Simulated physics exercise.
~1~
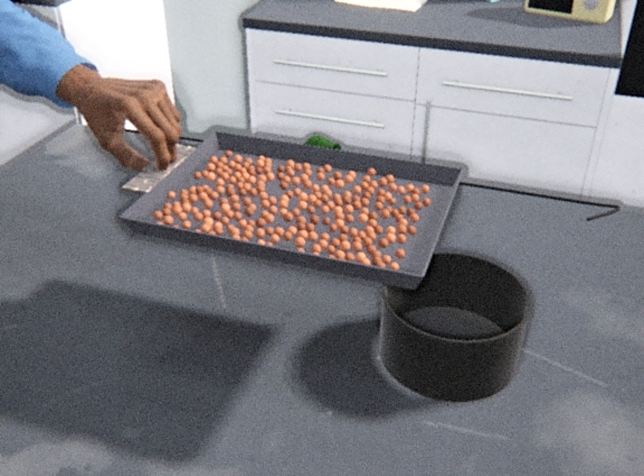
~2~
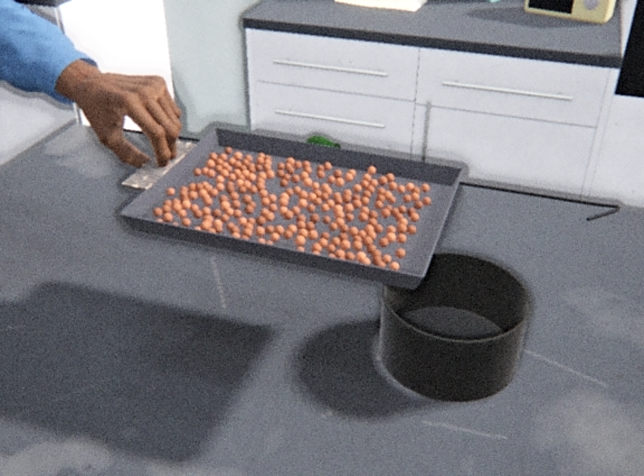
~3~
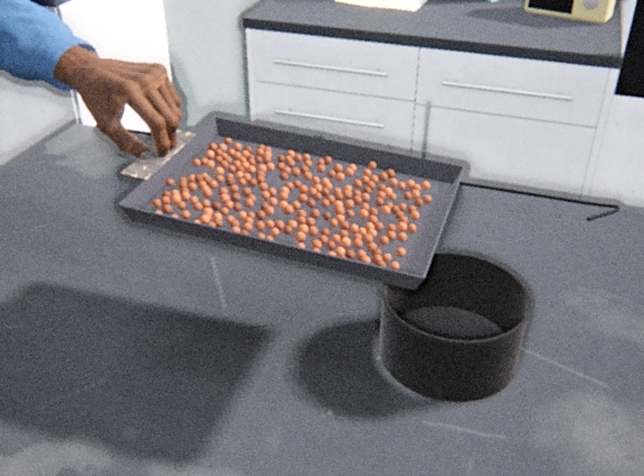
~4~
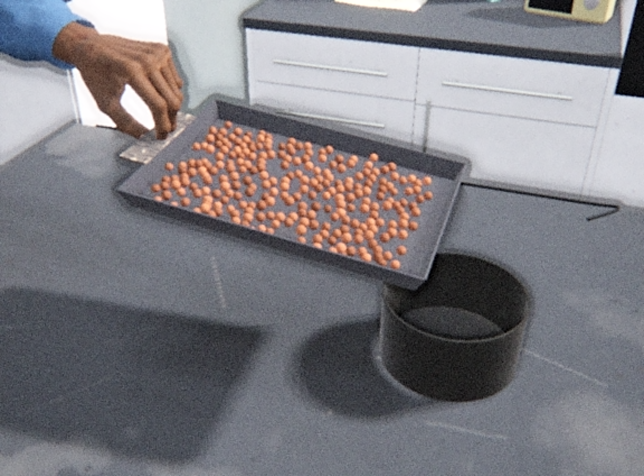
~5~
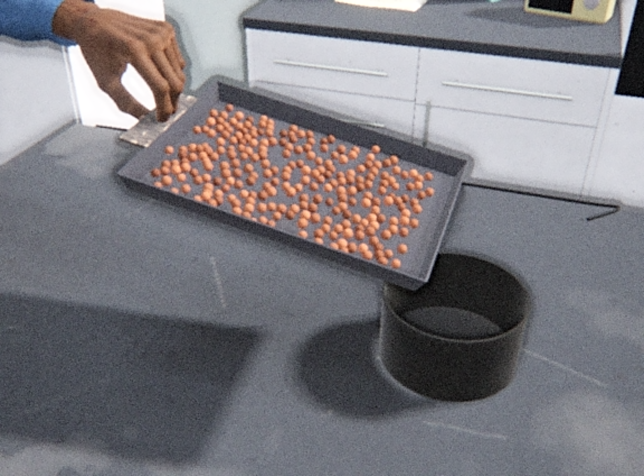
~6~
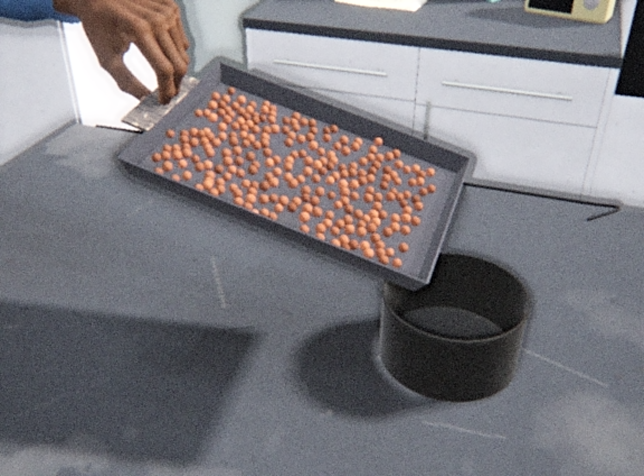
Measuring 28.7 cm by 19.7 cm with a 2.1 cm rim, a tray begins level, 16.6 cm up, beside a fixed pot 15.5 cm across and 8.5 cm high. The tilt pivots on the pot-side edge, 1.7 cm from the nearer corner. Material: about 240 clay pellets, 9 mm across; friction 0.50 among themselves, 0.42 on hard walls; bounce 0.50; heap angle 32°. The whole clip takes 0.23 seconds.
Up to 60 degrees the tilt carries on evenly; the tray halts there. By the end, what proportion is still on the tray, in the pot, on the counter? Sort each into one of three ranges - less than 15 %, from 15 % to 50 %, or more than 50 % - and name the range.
Ranges: Tray: More than 50 %; pot: Less than 15 %; counter: From 15 % to 50 %.
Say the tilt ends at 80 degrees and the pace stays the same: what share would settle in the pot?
5 percent.
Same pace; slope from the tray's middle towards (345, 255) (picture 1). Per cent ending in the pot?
That comes to around 0 per cent.
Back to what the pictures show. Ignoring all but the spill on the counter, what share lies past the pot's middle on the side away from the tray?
Share: Around 100 %.
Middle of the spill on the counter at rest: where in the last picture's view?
I'd put it near (518, 467).
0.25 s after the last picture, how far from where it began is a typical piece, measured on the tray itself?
I'd say close to 4 centimetres.
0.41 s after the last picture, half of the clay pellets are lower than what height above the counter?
Median height: Approx. 22 cm.
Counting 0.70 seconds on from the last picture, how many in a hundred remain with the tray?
Something like 75 percent, roughly.
Then, 0.25 s after the last picture, tilt 38 degrees; the tray holds 100 %, the pot 0 %.
Then, 0.41 s after the last picture, tilt 53 degrees; the tray holds 100 %, the pot 0 %.
Then, 0.70 s after the last picture, tilt 60 degrees; the tray holds 75 %, the pot 0 %.
In the end, tray 65 %, pot 0 %, counter 35 %.
